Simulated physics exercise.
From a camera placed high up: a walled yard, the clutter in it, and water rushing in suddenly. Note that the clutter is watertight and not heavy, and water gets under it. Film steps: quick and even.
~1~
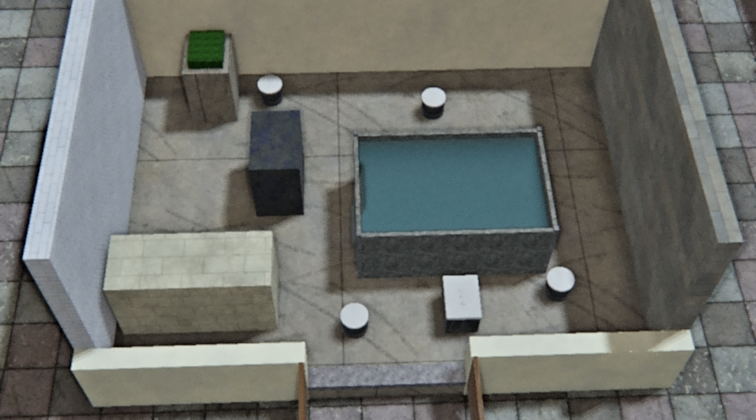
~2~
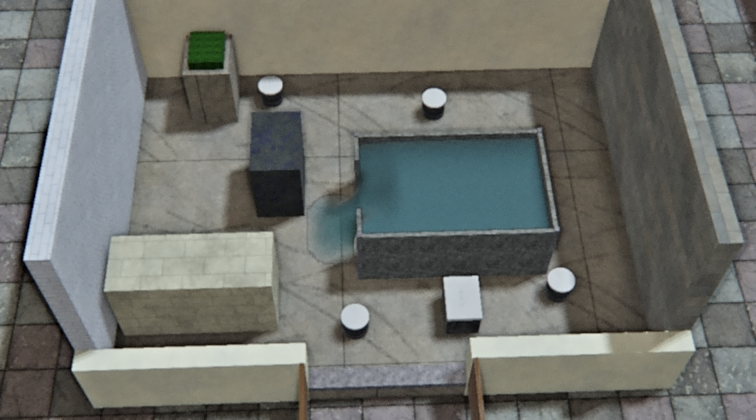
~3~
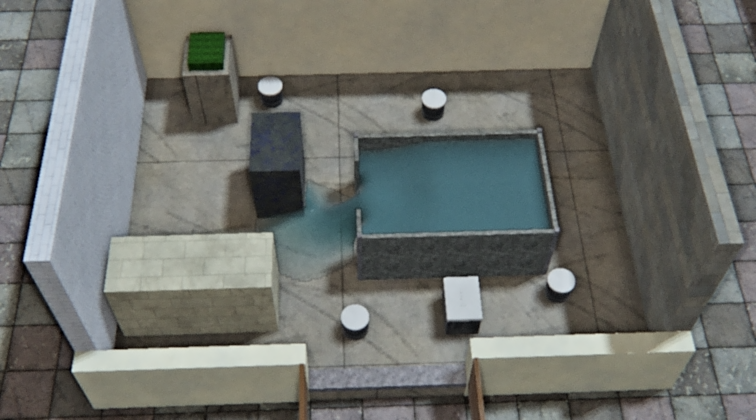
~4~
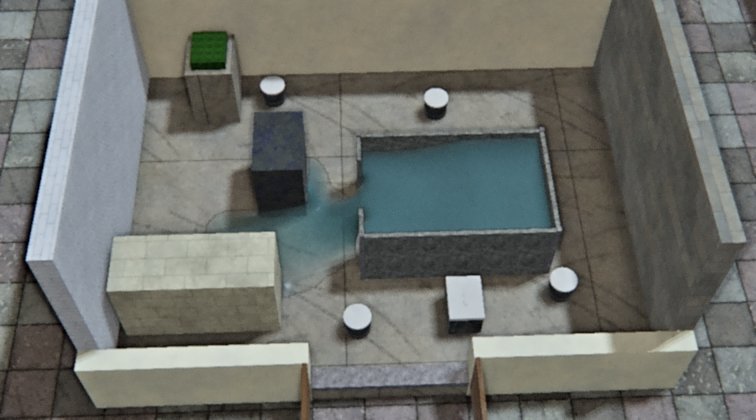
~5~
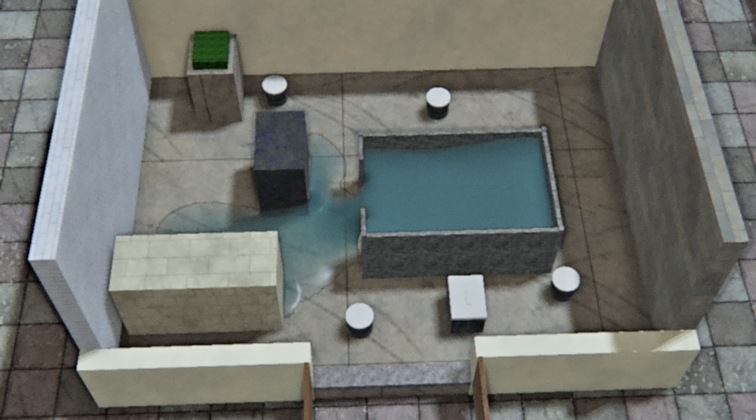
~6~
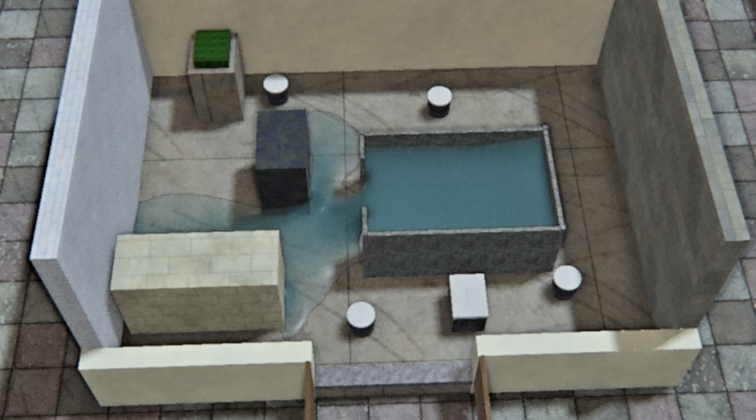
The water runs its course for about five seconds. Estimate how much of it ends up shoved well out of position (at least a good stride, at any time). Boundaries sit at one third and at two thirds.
The result is a share of a third to two thirds.
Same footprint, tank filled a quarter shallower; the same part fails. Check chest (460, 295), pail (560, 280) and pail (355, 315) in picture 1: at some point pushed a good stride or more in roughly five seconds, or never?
Per item, in order: Missed the mark; missed the mark; missed the mark.
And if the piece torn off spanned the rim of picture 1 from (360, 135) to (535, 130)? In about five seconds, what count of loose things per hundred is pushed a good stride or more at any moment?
I'd say around 100 per cent.
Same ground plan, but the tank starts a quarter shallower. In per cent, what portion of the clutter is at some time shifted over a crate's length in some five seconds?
I get 40 percent.
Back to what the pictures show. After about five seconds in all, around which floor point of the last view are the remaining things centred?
I'd put it at roughly (470, 229).
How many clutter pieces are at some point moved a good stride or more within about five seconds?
The total is 2.
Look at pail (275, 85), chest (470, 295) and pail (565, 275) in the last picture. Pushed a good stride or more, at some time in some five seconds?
Listed order gives past that mark, then below that mark, and lastly below that mark.
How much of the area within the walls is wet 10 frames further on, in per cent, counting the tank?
By my count it's near 55 in a hundred.
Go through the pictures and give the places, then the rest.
The first picture shows a pail at (434, 97), on the bottom; a pail at (270, 84), on the bottom; 0 of 5 have shifted.
The second picture shows a pail at (434, 98) rests on the ground; a pail at (270, 85) rests on the ground; 0 of 5 have shifted.
The third picture shows a pail at (434, 98), on the bottom; a pail at (270, 85), on the bottom; 0 of 5 have shifted.
The fourth picture shows a pail at (436, 97), on the bottom; a pail at (272, 85), on the bottom; 0 of 5 have shifted.
The fifth picture shows a pail at (438, 97) rests on the ground; a pail at (275, 84) rests on the ground; 0 of 5 have shifted.
The sixth picture shows a pail at (440, 96) rests on the ground; a pail at (276, 83), on the bottom; 0 of 5 have shifted.
A moment on, 0 of 5 are well off their spots; 0 afloat.
Next, 0 of 5 are well off their spots; 0 afloat.
Later, 1 of 5 are well off their spots; 1 afloat.
In the end, 2 of 5 are well off their spots, and 2 have been at some point; 2 afloat.
